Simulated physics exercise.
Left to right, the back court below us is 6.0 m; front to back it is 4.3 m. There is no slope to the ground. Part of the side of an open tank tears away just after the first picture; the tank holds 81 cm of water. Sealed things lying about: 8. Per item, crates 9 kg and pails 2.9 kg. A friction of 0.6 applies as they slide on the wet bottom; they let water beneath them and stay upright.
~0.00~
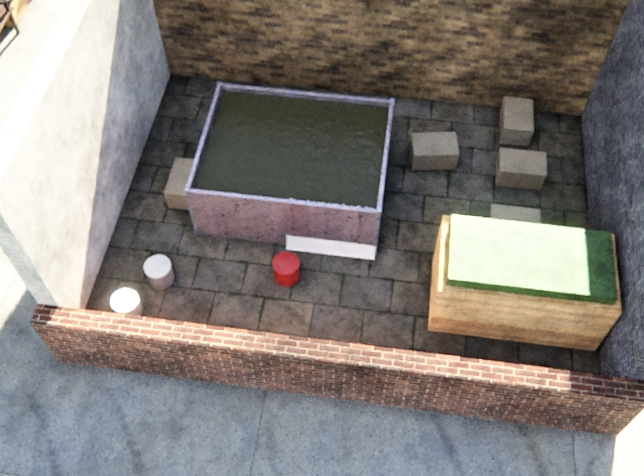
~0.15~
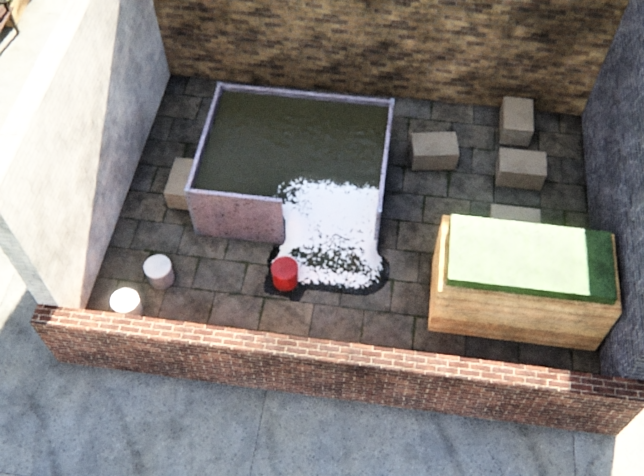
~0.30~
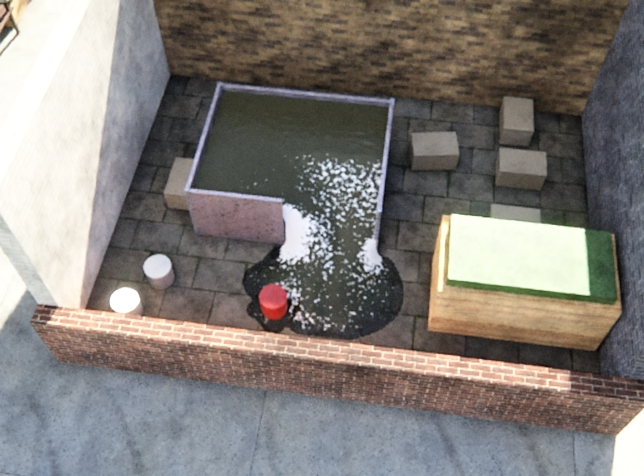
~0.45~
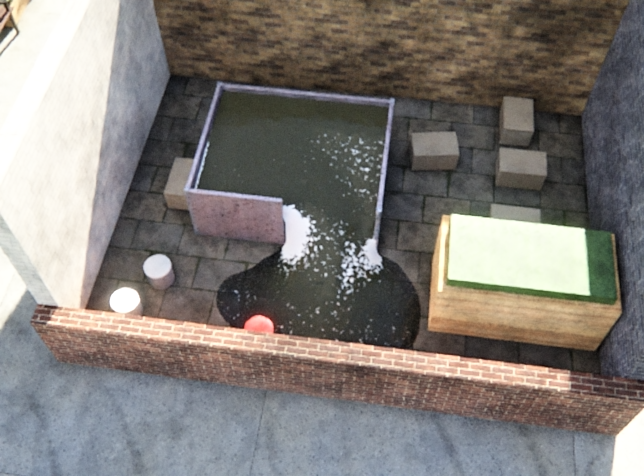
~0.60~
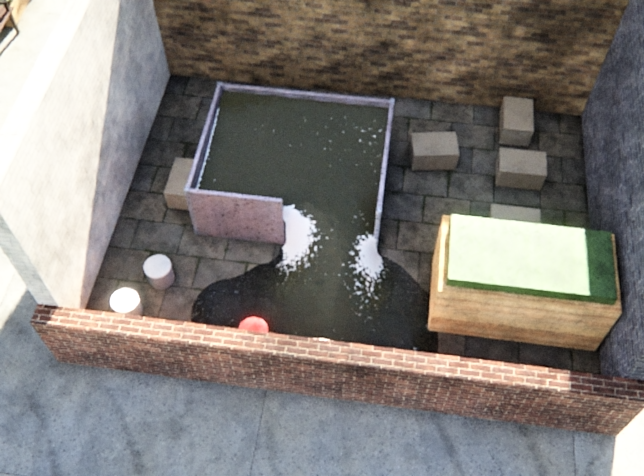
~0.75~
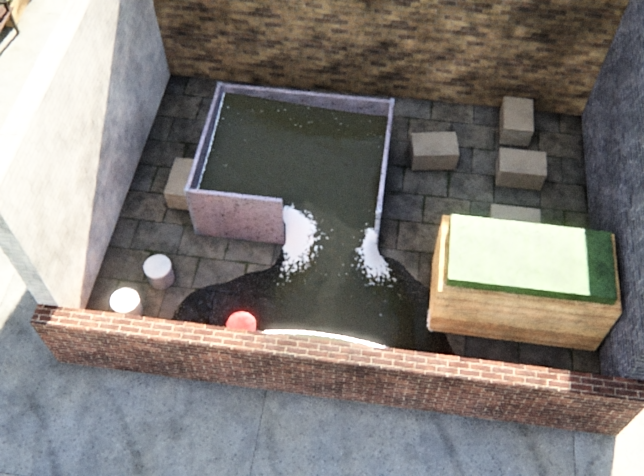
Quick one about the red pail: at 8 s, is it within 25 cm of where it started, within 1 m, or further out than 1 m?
It relocates a long way.
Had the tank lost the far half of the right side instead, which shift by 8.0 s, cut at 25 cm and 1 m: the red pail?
Afterwards the red pail stays almost motionless.
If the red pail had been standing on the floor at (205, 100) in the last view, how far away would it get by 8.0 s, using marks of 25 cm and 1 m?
Observed: Object goes well off.
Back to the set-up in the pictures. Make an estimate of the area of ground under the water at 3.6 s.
Somewhere around 20 m2, roughly.
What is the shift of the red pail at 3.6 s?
It is about 350 cm out of place by then.
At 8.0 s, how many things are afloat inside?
8 of them.
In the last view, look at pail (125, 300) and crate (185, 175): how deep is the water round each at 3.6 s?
Some 7 cm at the first, some 9 cm at the second.
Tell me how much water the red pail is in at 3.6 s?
About 10 cm.
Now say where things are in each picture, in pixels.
The first frame shows the red pail at (286, 263), on the bottom; 3.9 m2 under water; 0 of 8 have shifted.
The second frame shows the red pail at (285, 268) rests on the ground, 6 cm from its start; water covers 4.6 m2; 1 of 8 have shifted.
The third frame shows the red pail at (273, 296), on the bottom, 48 cm from its start; 5.6 m2 under water; 1 of 8 have shifted.
The fourth frame shows the red pail at (258, 329) rests on the ground, 92 cm from its start; 6.8 m2 under water; 1 of 8 have shifted.
The fifth frame shows the red pail at (253, 330), afloat, 96 cm from its start; water covers 7.4 m2; 1 of 8 have shifted.
The sixth frame shows the red pail at (241, 325), afloat, 99 cm from its start; water covers 7.6 m2; 1 of 8 have shifted.
After 1.6 s the red pail is near (156, 254), 1.6 m from its start, aground; 1 afloat.
After 3.6 s the red pail is near (231, 71), 3.3 m from its start, afloat; 4 afloat.
After 5.6 s the red pail is near (408, 114), 2.8 m from its start, afloat; 7 afloat.
After 8.0 s the red pail is near (465, 111), 3.4 m from its start, afloat; 8 afloat.
